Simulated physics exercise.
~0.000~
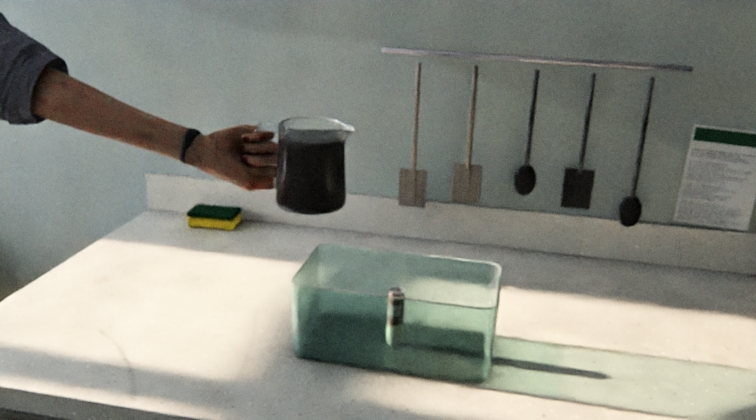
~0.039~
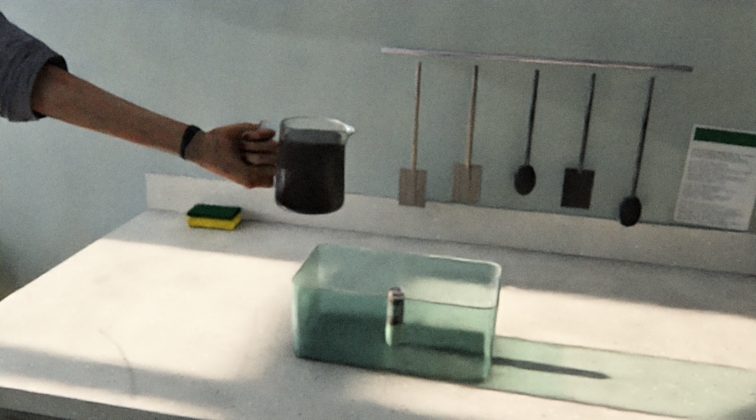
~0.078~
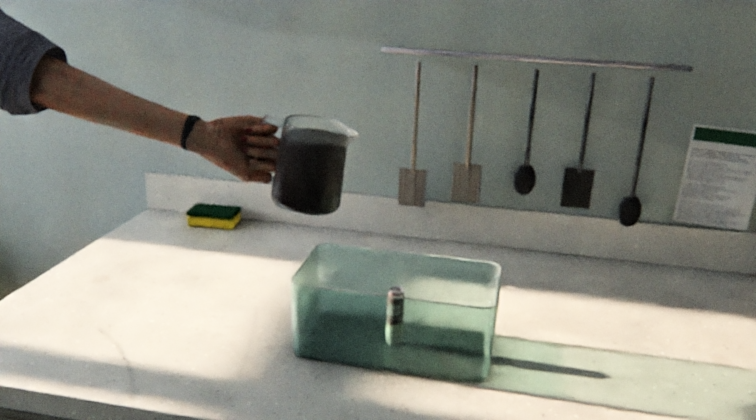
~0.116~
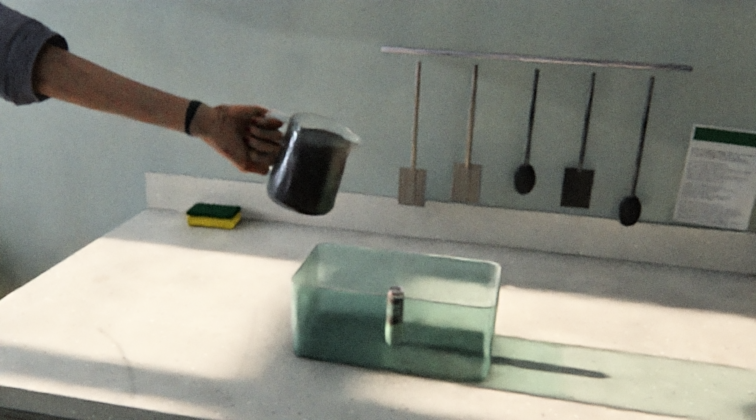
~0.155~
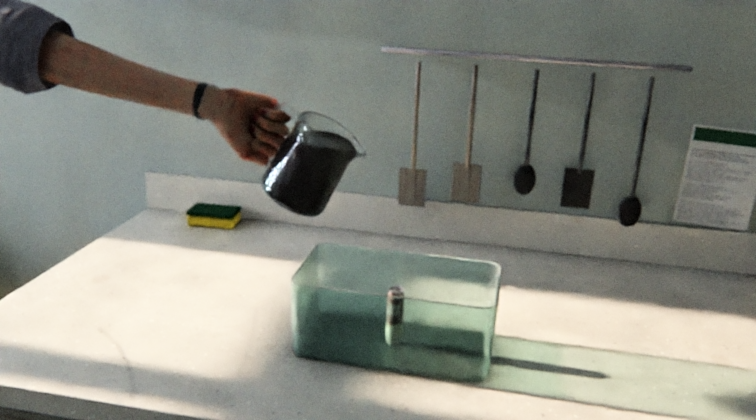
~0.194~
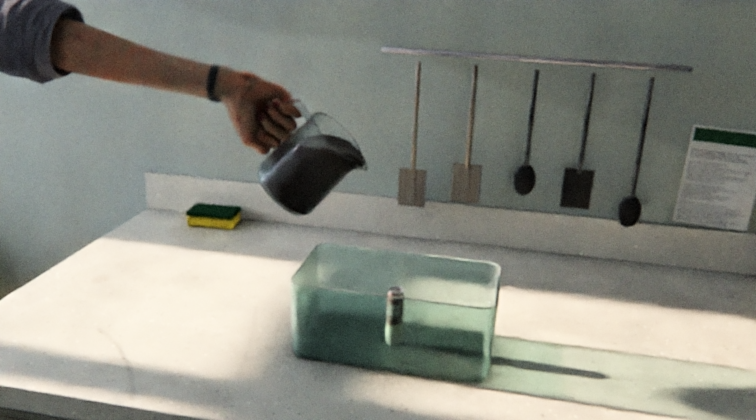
A pale counter against a grey-green wall, crossed by bands of light and shadow, is seen from slightly above by a still camera. A hand with a dark wristband holds a clear jug of dark liquid above a translucent green basin containing a small tin, with a yellow-and-green sponge left and utensils hanging right. The hand holds nearly still, then tilts the jug steadily rightward, its liquid shifting toward the spout.
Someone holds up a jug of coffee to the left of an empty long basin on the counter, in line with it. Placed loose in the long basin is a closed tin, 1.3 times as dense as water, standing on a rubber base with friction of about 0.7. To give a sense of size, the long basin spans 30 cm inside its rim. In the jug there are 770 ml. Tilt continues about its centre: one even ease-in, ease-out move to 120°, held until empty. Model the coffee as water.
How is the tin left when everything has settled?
The tin is lying toppled.
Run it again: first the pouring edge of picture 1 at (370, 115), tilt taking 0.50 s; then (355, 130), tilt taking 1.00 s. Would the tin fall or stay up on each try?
First it stays on its base; then it tips over.
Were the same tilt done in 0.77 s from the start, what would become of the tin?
Outcome - the tin comes down.
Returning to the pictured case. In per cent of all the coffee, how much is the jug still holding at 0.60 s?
Around 9 in a hundred.
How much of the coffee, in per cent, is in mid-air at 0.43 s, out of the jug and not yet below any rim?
32 per cent.
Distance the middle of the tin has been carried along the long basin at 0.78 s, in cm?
Its middle sits about 5 cm from the start.
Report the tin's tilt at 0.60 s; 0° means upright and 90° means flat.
Looks like some 25 degrees from vertical upright.
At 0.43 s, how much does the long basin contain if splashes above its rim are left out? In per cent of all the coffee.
About 18 per cent.
Then, 0.43 s in, the tilt is 117° and 49 per cent is still to pour; the tin stands where it began.
Then, 0.60 s in, the tilt is 120° and 9 per cent is still to pour; the tin leans 24°.
Then, 0.78 s in, the tilt is 120° and 0 per cent is still to pour; the tin leans 34°.
Then, 0.98 s in, the tilt is 120° and 0 per cent is still to pour; the tin lies on its side.
Finally, the tin lies on its side.
